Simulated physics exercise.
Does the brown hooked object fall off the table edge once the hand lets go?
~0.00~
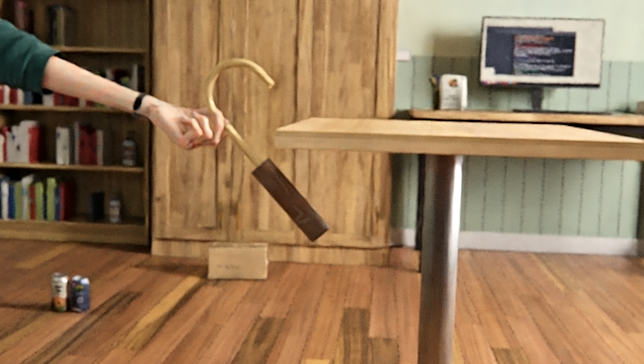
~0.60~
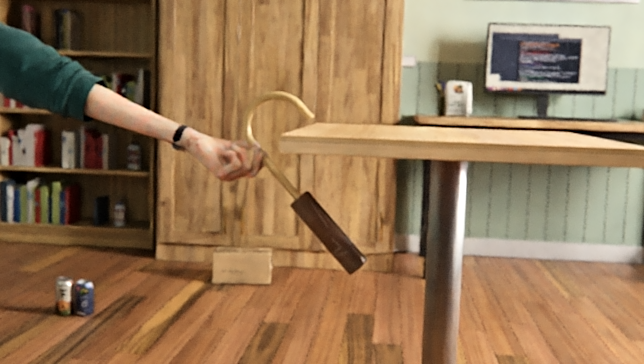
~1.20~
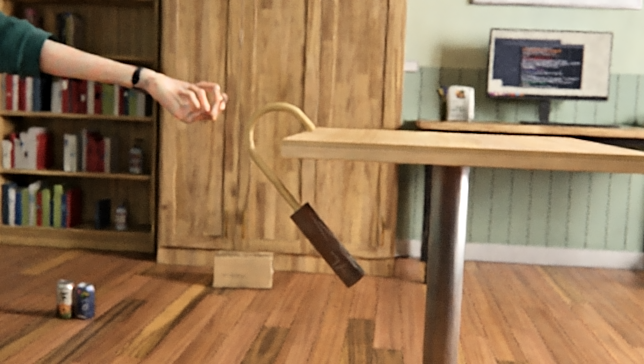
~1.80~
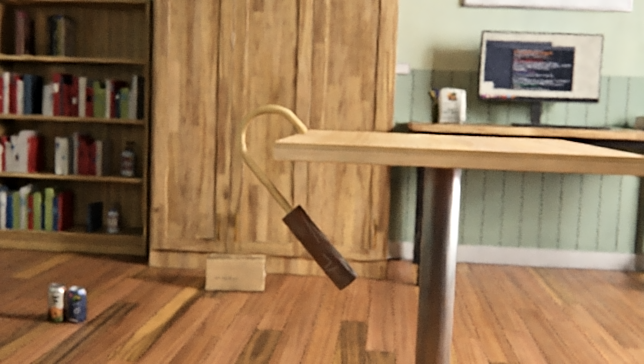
No, it stays hooked on the left edge of the table and hangs there at a slant after the hand has gone.
